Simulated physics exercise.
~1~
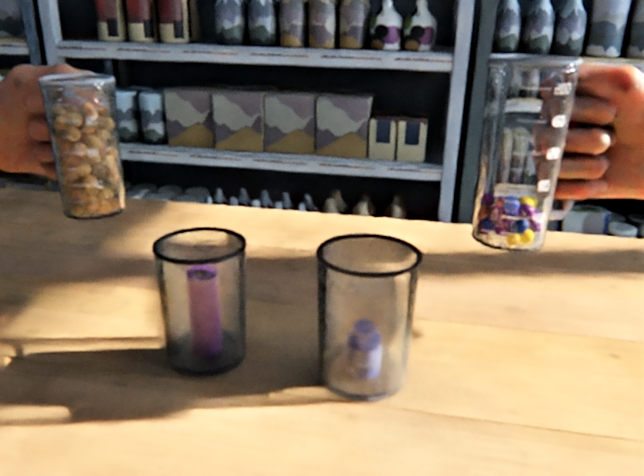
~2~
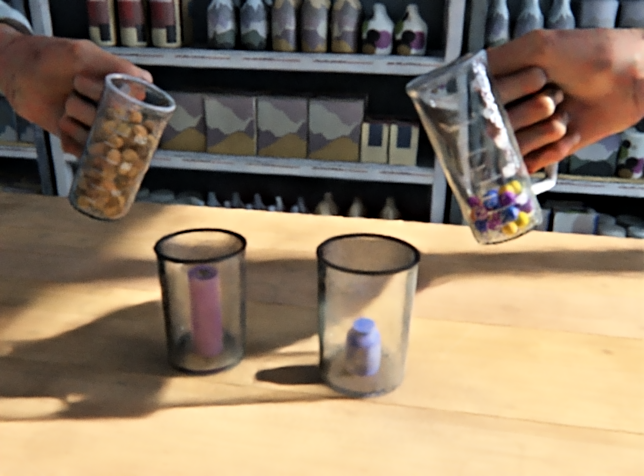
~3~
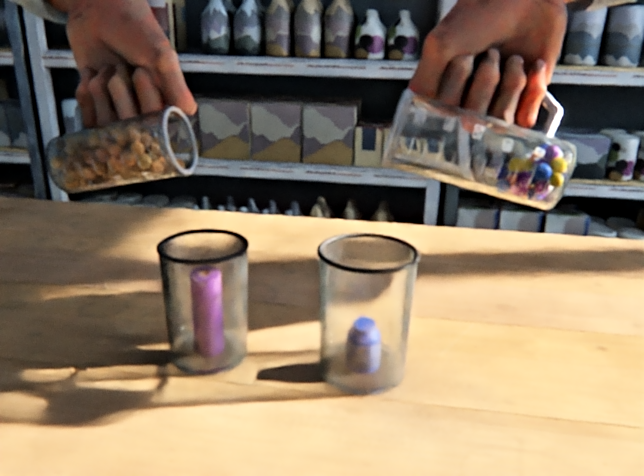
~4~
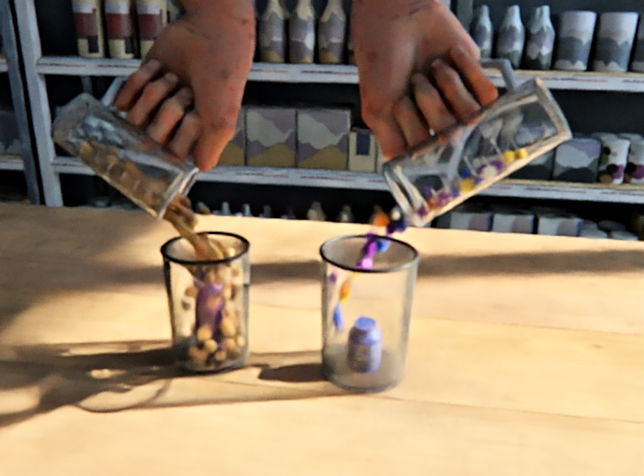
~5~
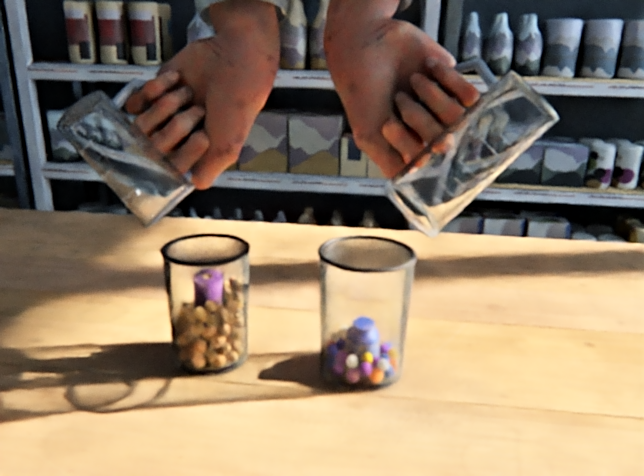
In a shop, seen from the front across a pale wooden counter, shelves of bottles and boxes stand behind as the view drifts slightly sideways. Two clear containers hold a purple cylinder on the left and a small blue-violet bottle-shaped object on the right. Above them, two hands hold clear cups, the left filled with brown nut-like pieces, the right partly filled with colourful beads. The hands tilt the cups onto their sides, then tip them further, pouring both loads. Finally the cups are empty, nuts surround the cylinder, beads ring the smaller object, and both tops still show.
